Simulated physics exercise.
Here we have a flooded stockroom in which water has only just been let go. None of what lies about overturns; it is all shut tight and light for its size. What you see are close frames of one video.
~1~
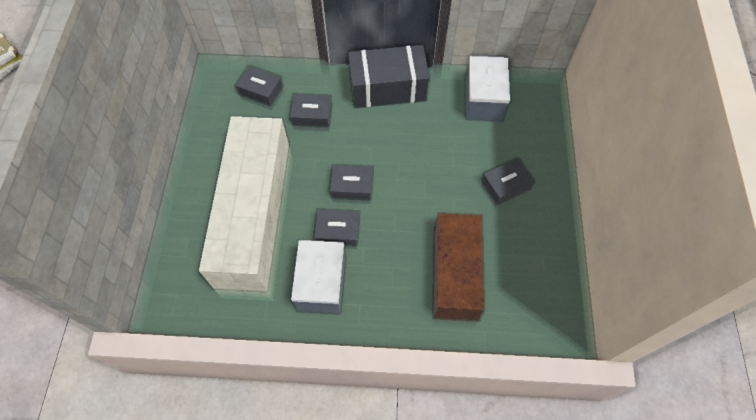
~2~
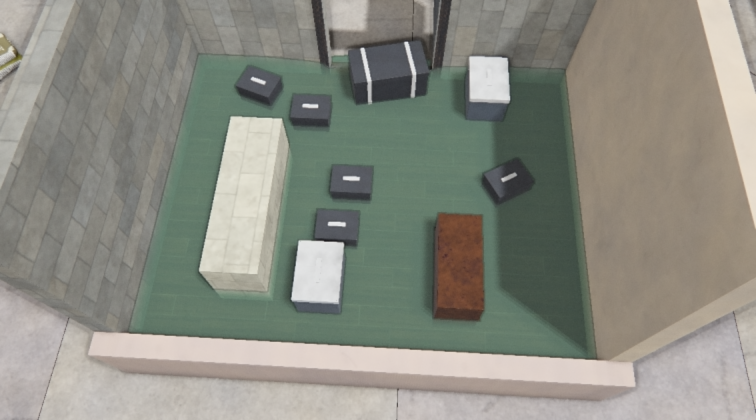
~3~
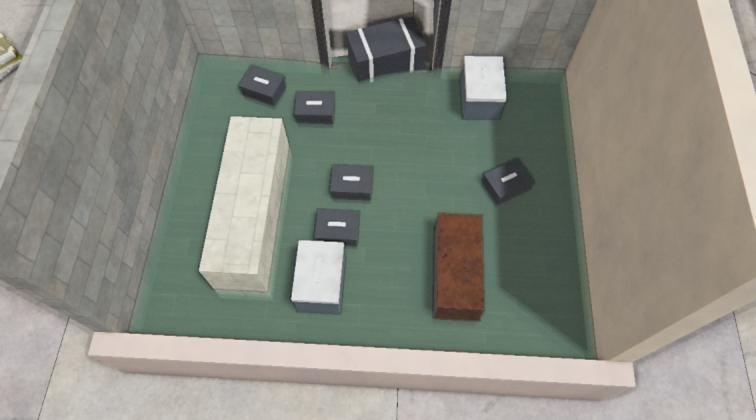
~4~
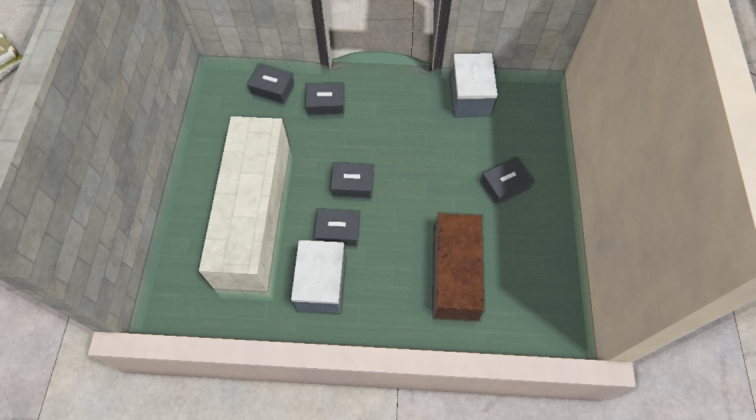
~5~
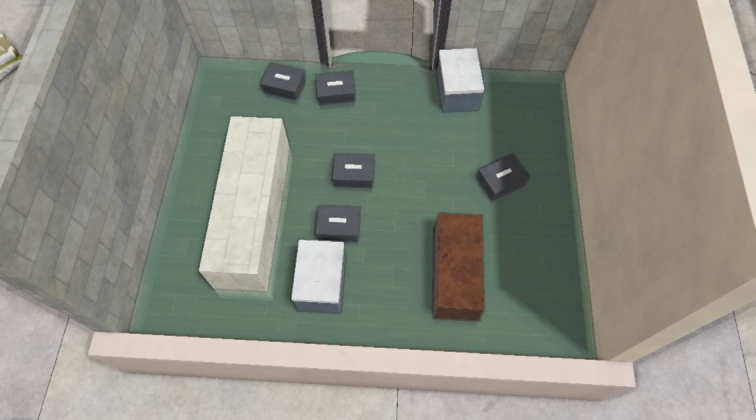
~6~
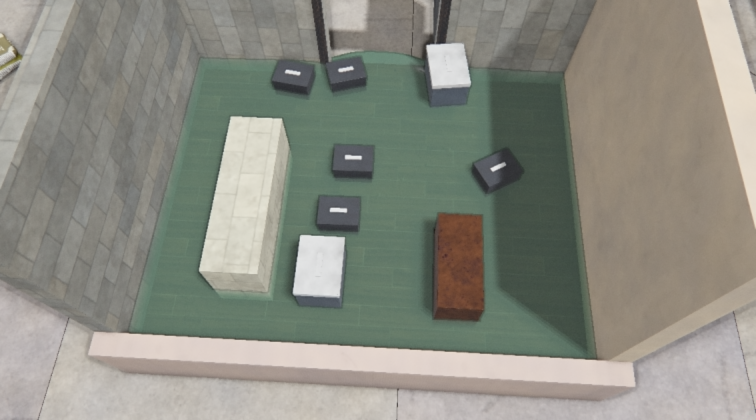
Black trunk with white straps floating out through an opened doorway, with small dark cases and a white-topped box drifting after it.
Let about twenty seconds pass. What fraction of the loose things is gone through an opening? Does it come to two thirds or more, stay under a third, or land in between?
The portion is going to be two thirds at the least.
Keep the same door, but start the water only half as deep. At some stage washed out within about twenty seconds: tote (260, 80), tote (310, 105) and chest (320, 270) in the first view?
Outcomes, first to last: Departed, departed, kept back.
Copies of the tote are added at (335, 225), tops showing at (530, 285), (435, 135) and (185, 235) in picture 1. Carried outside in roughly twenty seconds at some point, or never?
Per object, in the order given: Never exits / exits at some point / never exits.
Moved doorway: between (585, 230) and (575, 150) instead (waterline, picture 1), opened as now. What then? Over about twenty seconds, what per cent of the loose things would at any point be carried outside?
80 per cent or so.
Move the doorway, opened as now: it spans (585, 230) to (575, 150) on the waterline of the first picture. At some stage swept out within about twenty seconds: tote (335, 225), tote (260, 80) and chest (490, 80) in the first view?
Listed order gives departs, stays put, departs.
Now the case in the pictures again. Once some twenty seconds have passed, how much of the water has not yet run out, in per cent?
Estimate: About 34 %.
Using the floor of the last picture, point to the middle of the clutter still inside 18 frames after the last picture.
Mean position: About (372, 128).
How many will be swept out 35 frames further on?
I make it 7.
A moment on, 4 of 8 are out; 4 afloat.
Next, 5 of 8 are out; 2 afloat.
Later, 7 of 8 are out; 1 afloat.
In the end, 8 of 8 are out; 0 afloat.
